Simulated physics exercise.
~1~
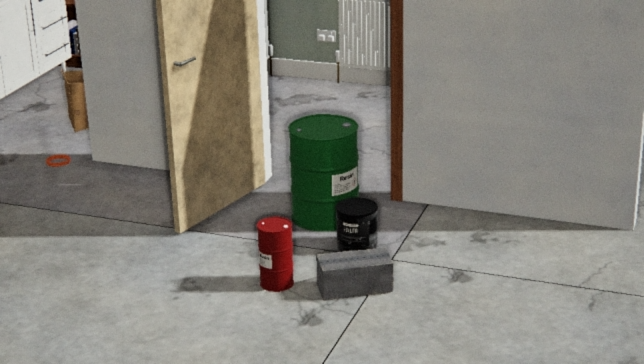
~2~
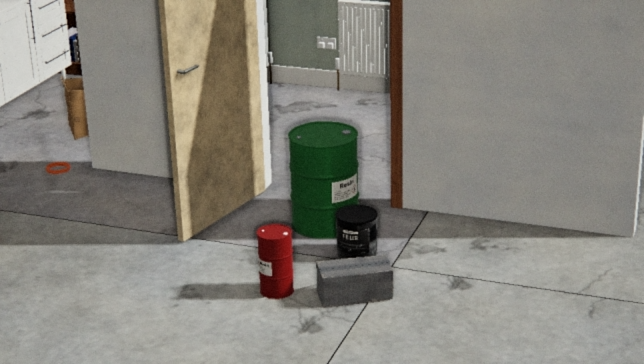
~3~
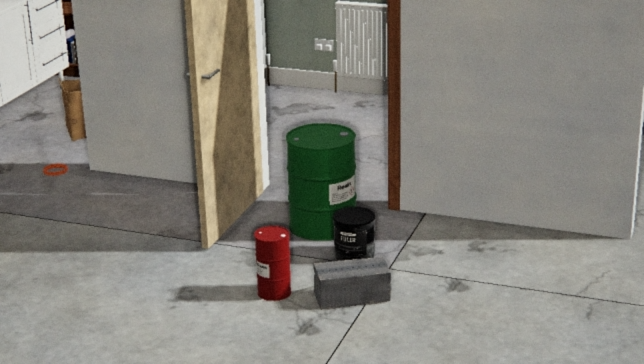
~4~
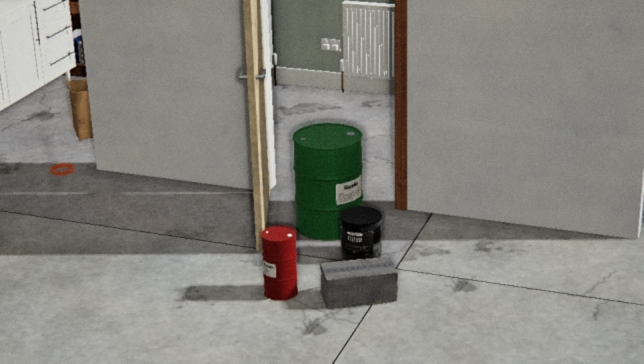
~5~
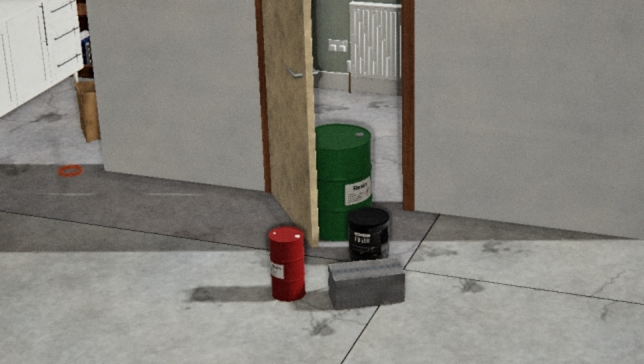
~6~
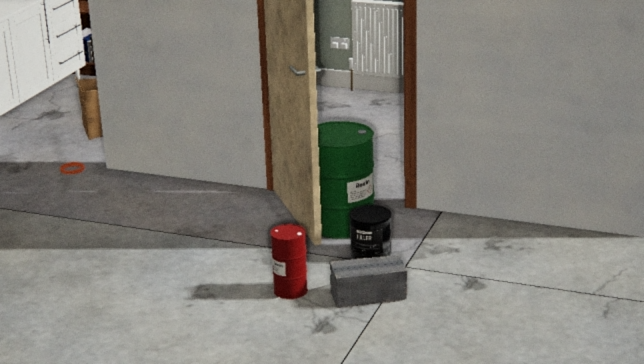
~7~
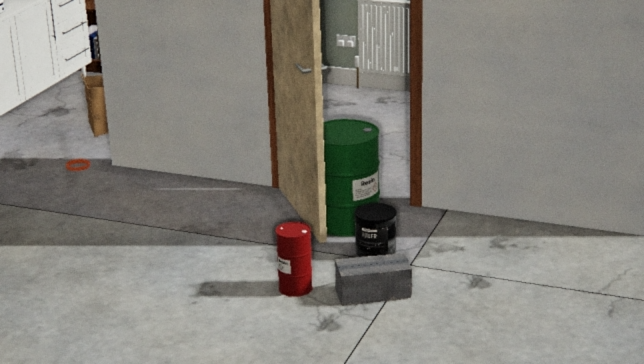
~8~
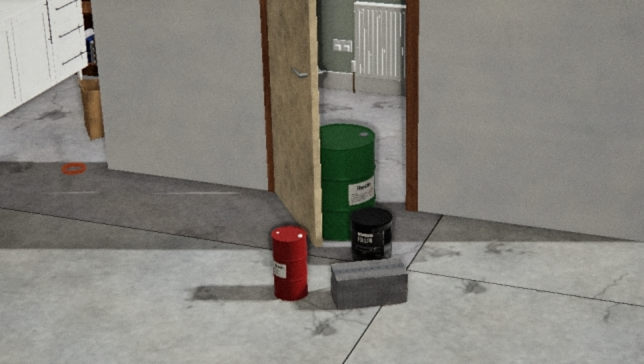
Wooden door swinging partway closed toward a green drum, then stopping still ajar, the drum, black pail, red canister and grey block unmoved.
